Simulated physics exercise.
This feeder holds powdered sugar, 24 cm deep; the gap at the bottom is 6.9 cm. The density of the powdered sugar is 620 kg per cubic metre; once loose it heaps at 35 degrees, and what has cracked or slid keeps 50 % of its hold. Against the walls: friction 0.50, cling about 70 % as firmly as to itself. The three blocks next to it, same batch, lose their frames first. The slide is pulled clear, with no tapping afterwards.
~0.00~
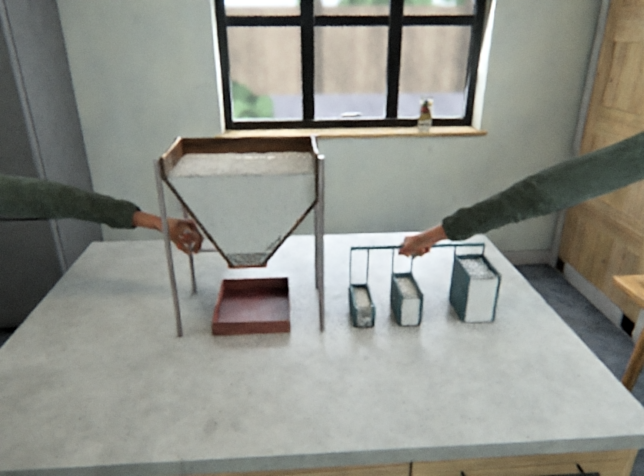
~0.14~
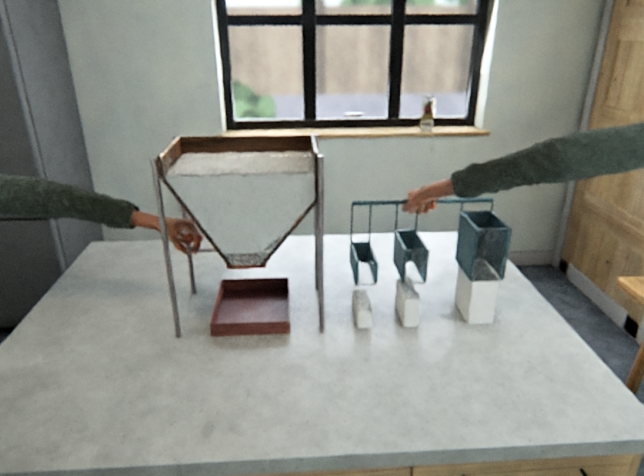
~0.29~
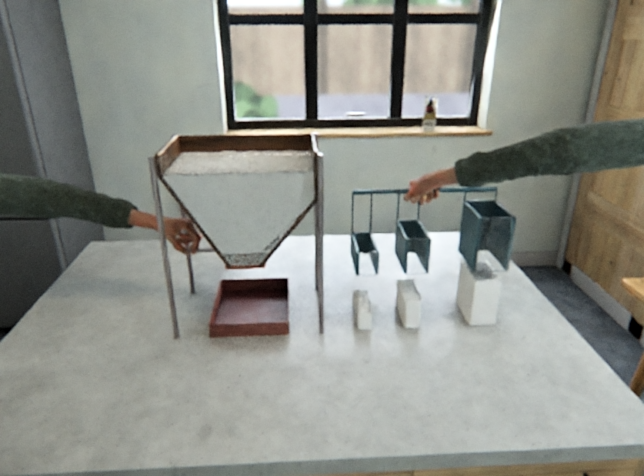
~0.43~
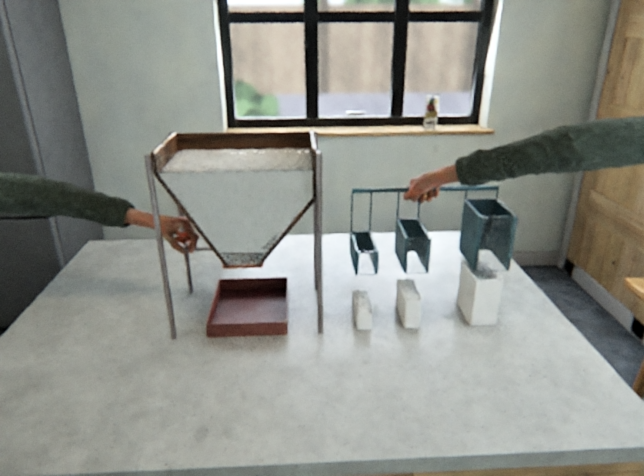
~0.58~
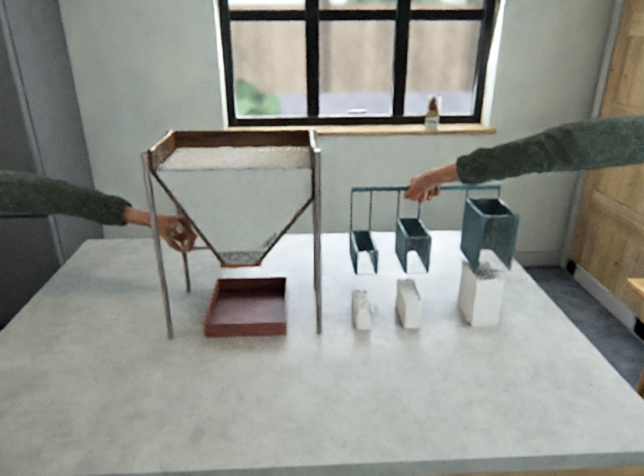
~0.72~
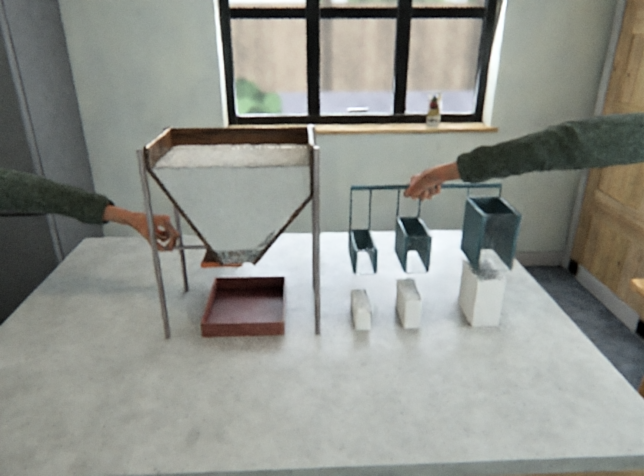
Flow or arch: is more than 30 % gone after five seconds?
It arches.
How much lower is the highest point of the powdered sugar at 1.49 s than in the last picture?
Roughly 0.0 cm.
After 1.07 s, 0 % has run out.
After 1.49 s, 0 % has run out.
After 1.90 s, 0 % has run out.
After 2.32 s, 0 % has run out.
After 5.62 s, 0 % has run out.
